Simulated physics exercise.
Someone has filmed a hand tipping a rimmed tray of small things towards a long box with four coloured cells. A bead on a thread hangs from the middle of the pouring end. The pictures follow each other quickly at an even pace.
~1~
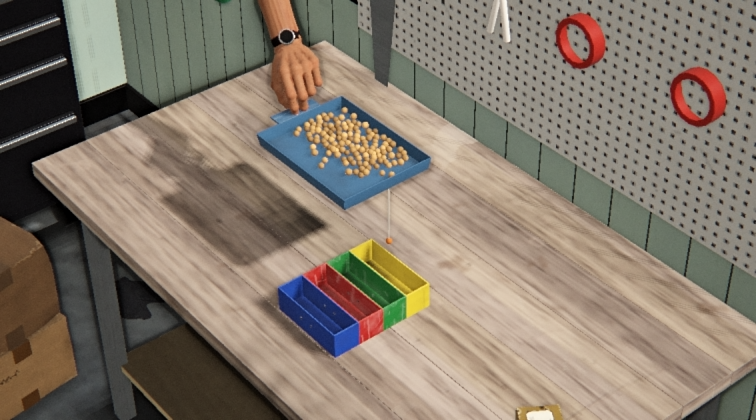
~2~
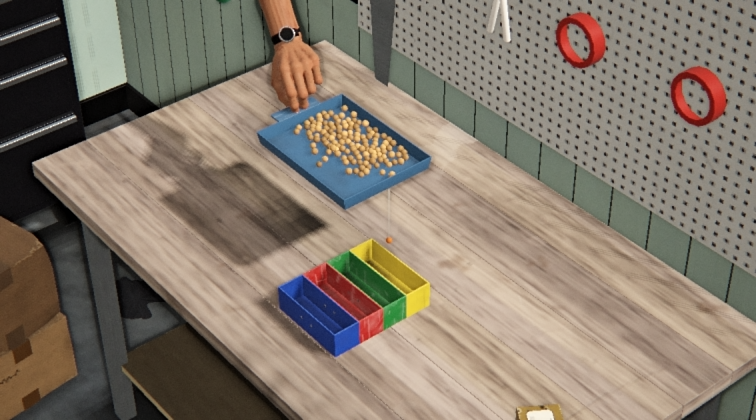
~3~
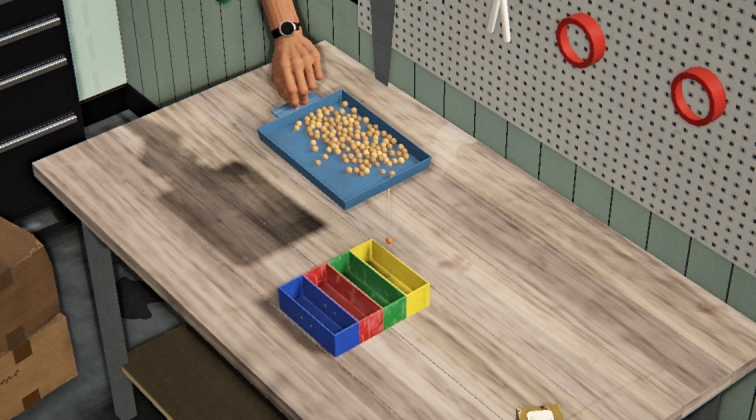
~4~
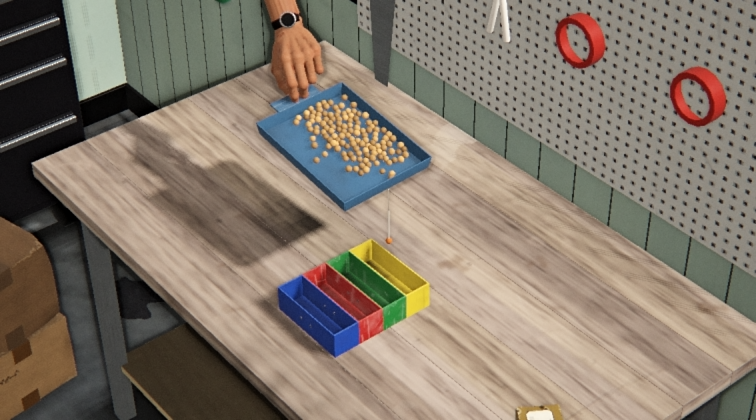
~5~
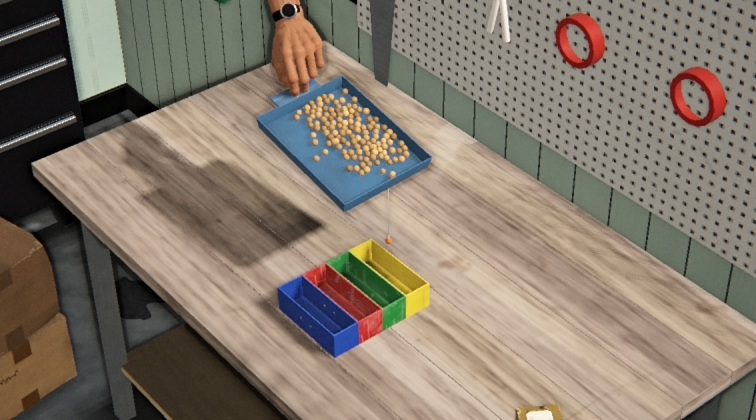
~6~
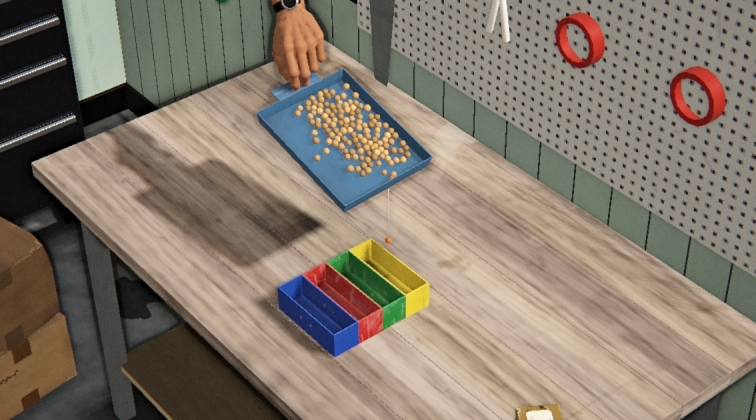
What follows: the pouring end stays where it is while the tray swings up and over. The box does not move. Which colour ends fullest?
The green cell gets the most.
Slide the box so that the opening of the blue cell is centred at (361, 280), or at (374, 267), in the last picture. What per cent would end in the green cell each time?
Roughly 10 per cent, and 0 per cent.
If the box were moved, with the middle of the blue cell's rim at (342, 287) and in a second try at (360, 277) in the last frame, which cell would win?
The first try: That red cell. The second: That blue cell.
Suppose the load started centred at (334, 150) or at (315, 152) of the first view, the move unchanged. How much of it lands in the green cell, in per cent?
First some 50, then 60 per cent.
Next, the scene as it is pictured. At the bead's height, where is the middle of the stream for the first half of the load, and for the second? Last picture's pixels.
The first part at (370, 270); the rest at (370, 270).
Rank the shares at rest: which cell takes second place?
In second place: The yellow one.
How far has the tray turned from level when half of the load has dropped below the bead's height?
At some 100 degrees.
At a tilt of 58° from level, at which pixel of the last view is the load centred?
Around (369, 177).
Shortly afterwards, tray tipped steeply; all but a few on the tray; only a few falling or outside the box.
Next, tray tipped right over; near a third on the tray; near a quarter in the green cell; a little in the yellow cell; a little in the red cell; only a few in the blue cell; near a quarter falling or outside the box.
Some moments later, tray tipped past a quarter turn; near half in the green cell; near a quarter in the yellow cell; a little in the red cell; only a few in the blue cell; a little falling or outside the box.
In the end, tray tipped past a quarter turn; near half in the green cell; near a quarter in the yellow cell; a little in the red cell; only a few in the blue cell; a little outside the box.
